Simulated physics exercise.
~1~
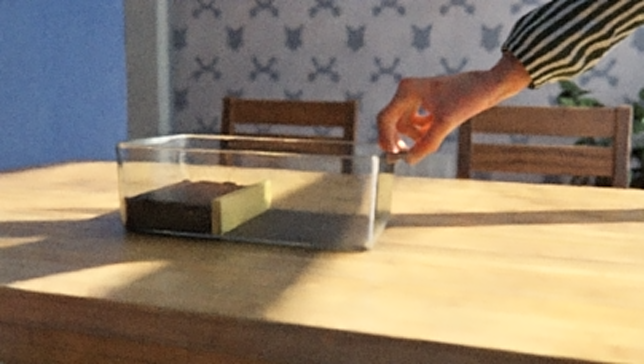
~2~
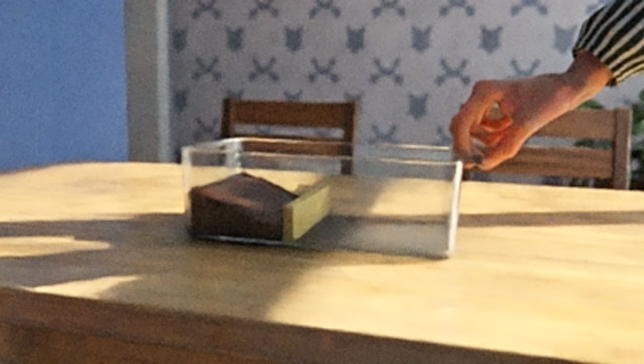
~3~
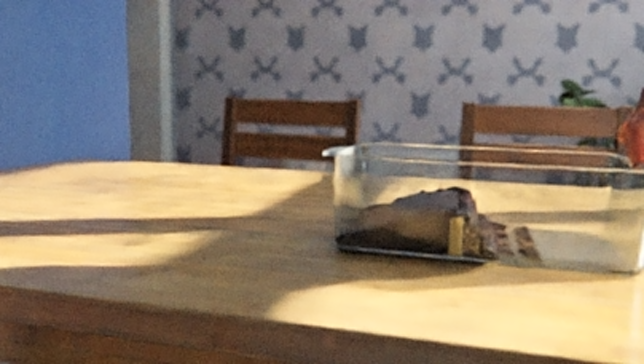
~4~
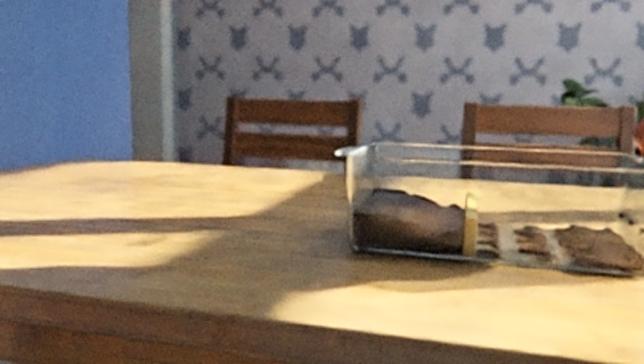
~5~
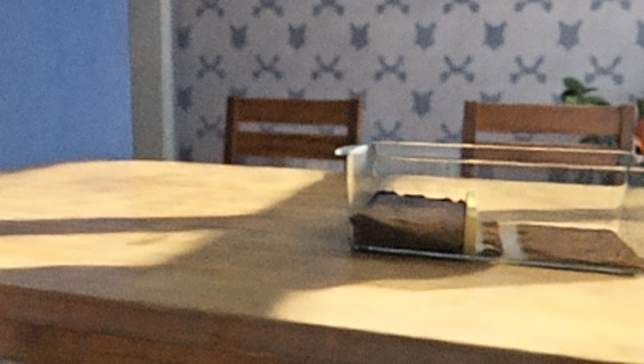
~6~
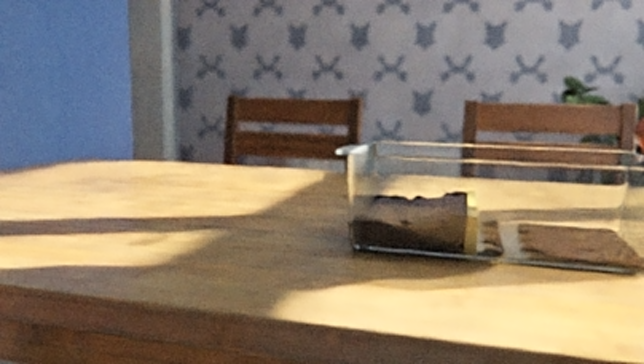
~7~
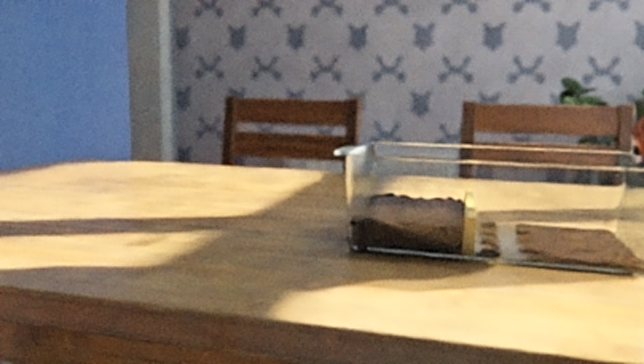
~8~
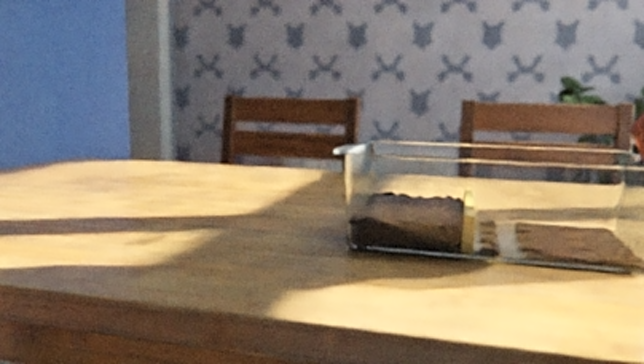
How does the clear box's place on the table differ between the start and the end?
At the start the clear box sits left of the middle of the view, and by the end it rests well to the right, reaching the right edge of the view.
